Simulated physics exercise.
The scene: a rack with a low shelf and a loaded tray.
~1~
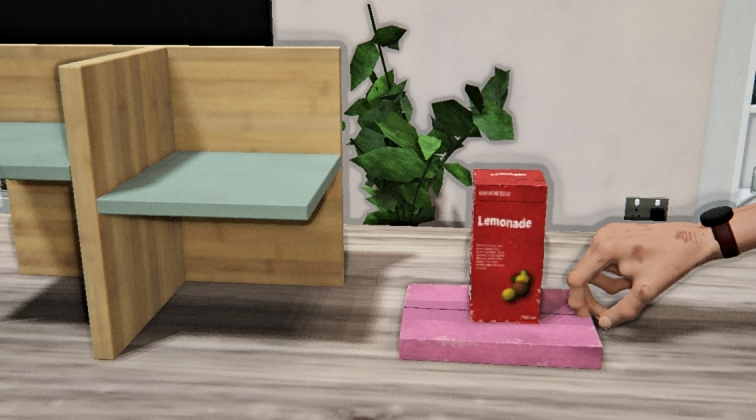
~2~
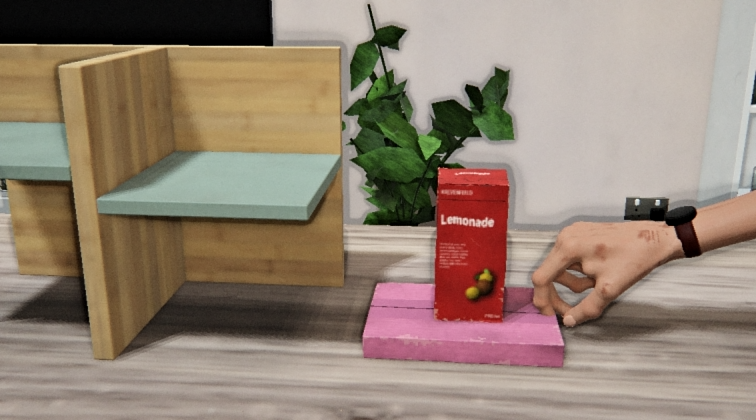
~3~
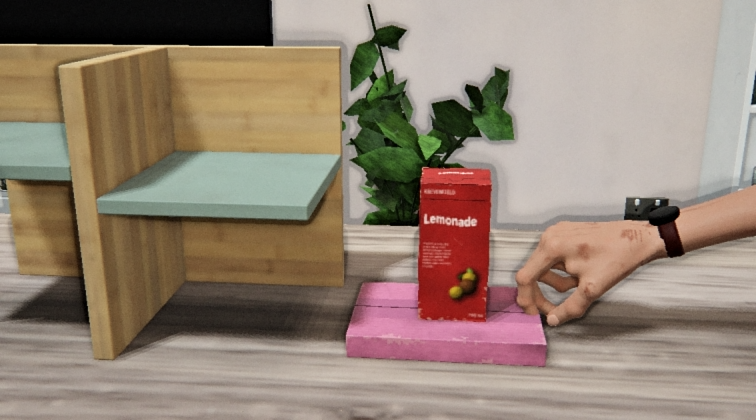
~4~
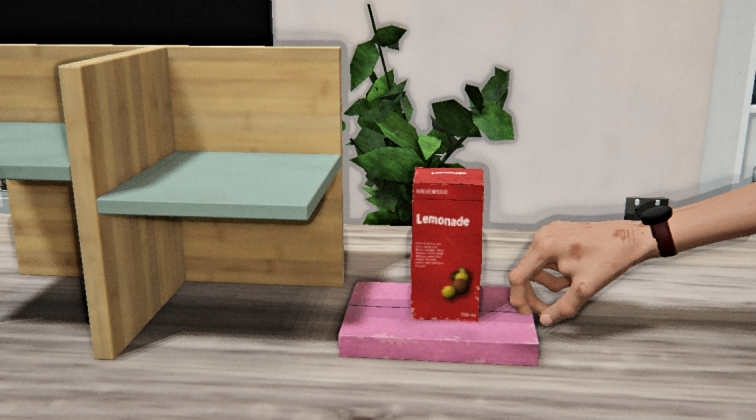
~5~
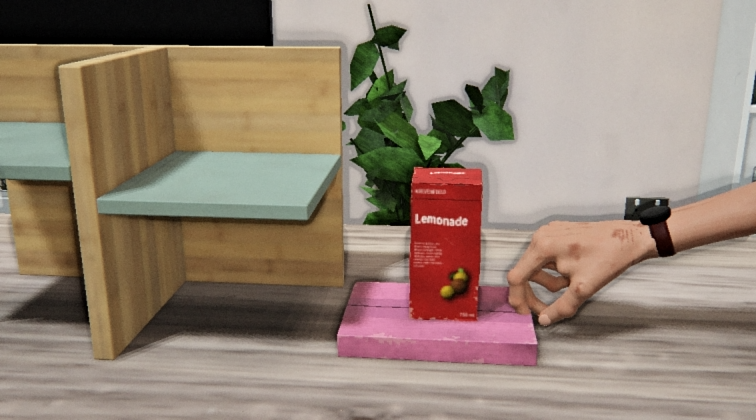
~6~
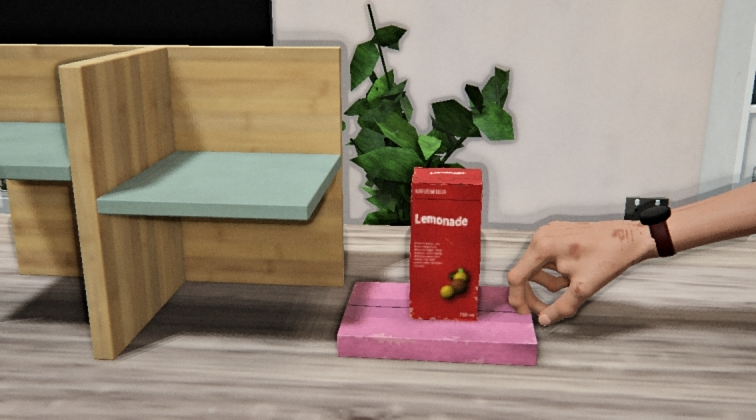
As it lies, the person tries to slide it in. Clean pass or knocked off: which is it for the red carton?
Bumps the top.
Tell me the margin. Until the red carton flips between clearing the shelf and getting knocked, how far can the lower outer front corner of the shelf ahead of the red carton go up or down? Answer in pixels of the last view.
Shift: 20 px, direction up.
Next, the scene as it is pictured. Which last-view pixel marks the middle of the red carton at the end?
About (386, 286).
Then, 1.62 s on from there, red carton turned 32° from its first pose near (342, 234).
In the end, the red carton is knocked back, near (385, 286).
